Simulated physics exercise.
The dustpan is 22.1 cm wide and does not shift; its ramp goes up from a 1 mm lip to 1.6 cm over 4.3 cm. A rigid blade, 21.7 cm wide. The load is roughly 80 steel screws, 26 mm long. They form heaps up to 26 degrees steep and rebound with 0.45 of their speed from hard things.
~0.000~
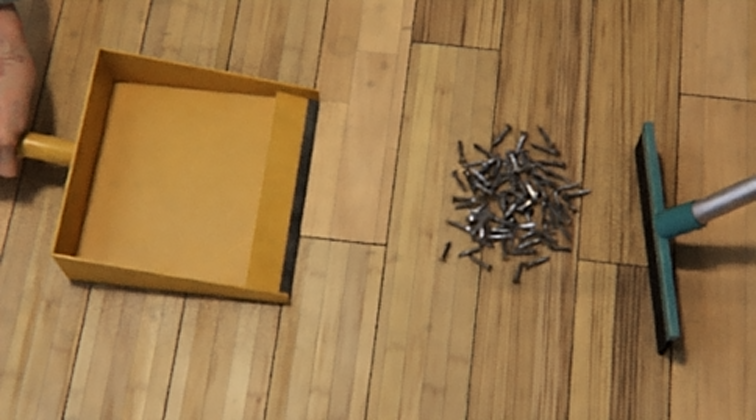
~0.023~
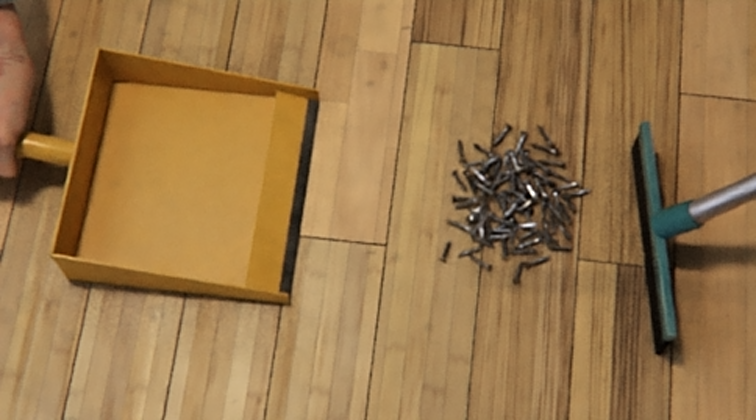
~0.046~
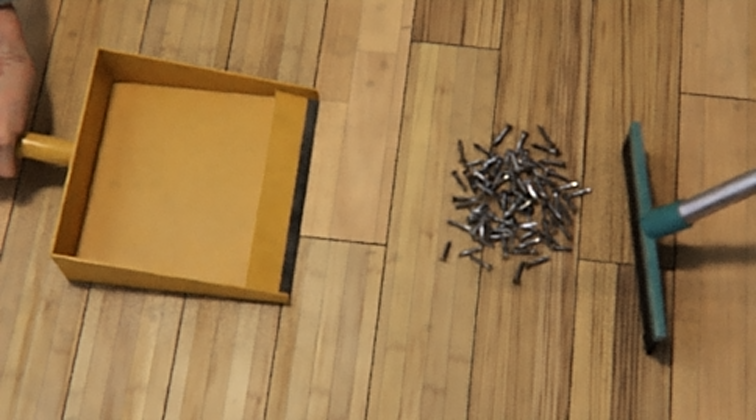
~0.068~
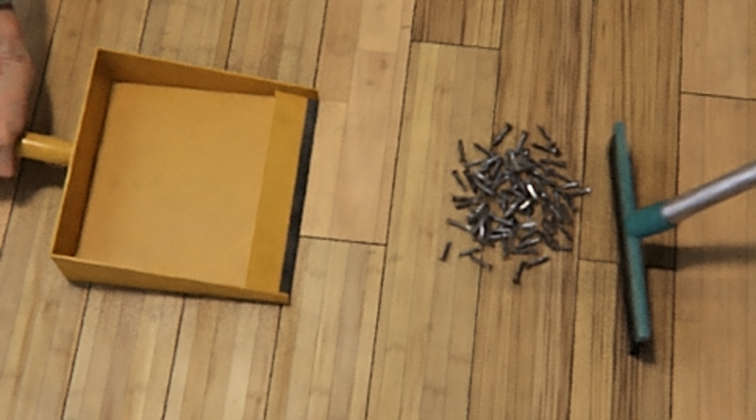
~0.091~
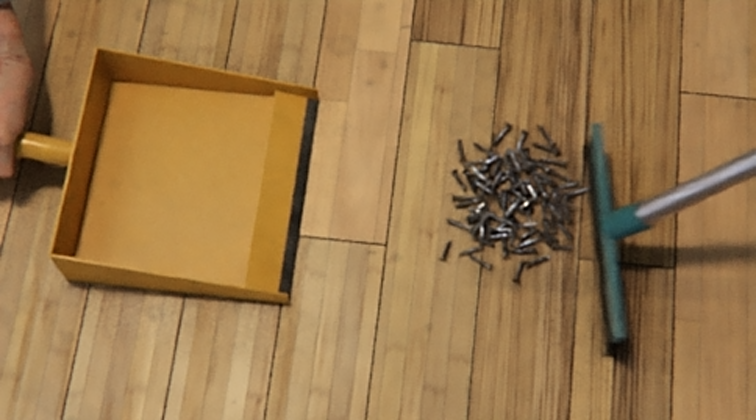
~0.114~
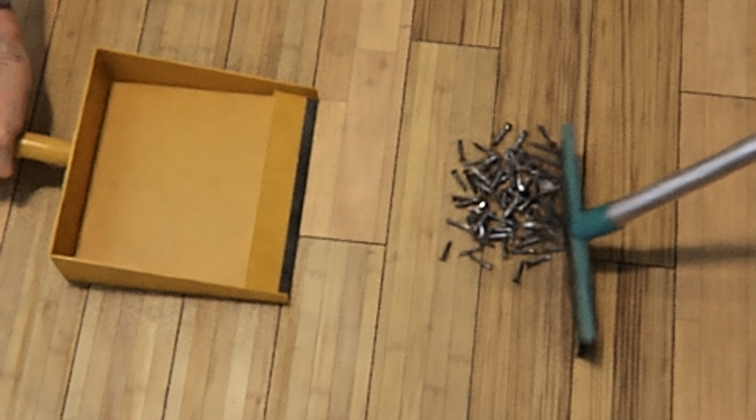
A hand held a yellow dustpan still on a wooden floor while a green blade on a metal handle slid left from the right side and pressed into the near edge of a pile of screws.
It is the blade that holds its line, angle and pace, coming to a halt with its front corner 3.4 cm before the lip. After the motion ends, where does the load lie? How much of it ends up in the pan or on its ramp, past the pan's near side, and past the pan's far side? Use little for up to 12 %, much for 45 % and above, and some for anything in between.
In the pan or on its ramp: Much; past the pan's near side: Little; past the pan's far side: Little.
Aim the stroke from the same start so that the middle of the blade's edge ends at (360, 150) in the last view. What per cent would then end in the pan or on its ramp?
Share caught: Approx. 55 %.
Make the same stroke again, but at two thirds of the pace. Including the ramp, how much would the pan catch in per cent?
About 30 per cent.
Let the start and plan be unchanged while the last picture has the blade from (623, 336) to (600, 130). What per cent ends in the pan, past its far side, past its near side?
You'd see pan at 25, far at 0 and near at 5.
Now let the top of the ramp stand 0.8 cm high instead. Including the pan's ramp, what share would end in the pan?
Estimated share: Around 70 in a hundred.
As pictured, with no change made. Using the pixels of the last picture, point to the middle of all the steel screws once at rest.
Near (286, 219).
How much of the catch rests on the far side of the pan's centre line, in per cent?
Some 30 per cent.
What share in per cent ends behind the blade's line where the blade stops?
Roughly 10 per cent.
After 0.22 s, middle of the blade 14 cm from the lip; 0 % over the lip, far side 0 %, near side 0 %.
After 0.28 s, middle of the blade 7 cm from the lip; 0 % over the lip, far side 0 %, near side 0 %.
After 0.49 s, middle of the blade 5 cm from the lip; 70 % over the lip, far side 5 %, near side 5 %.
At rest (1.7 s), pan 55 %, near side 5 %, far side 5 %, in front of the lip or behind the blade 35 %.
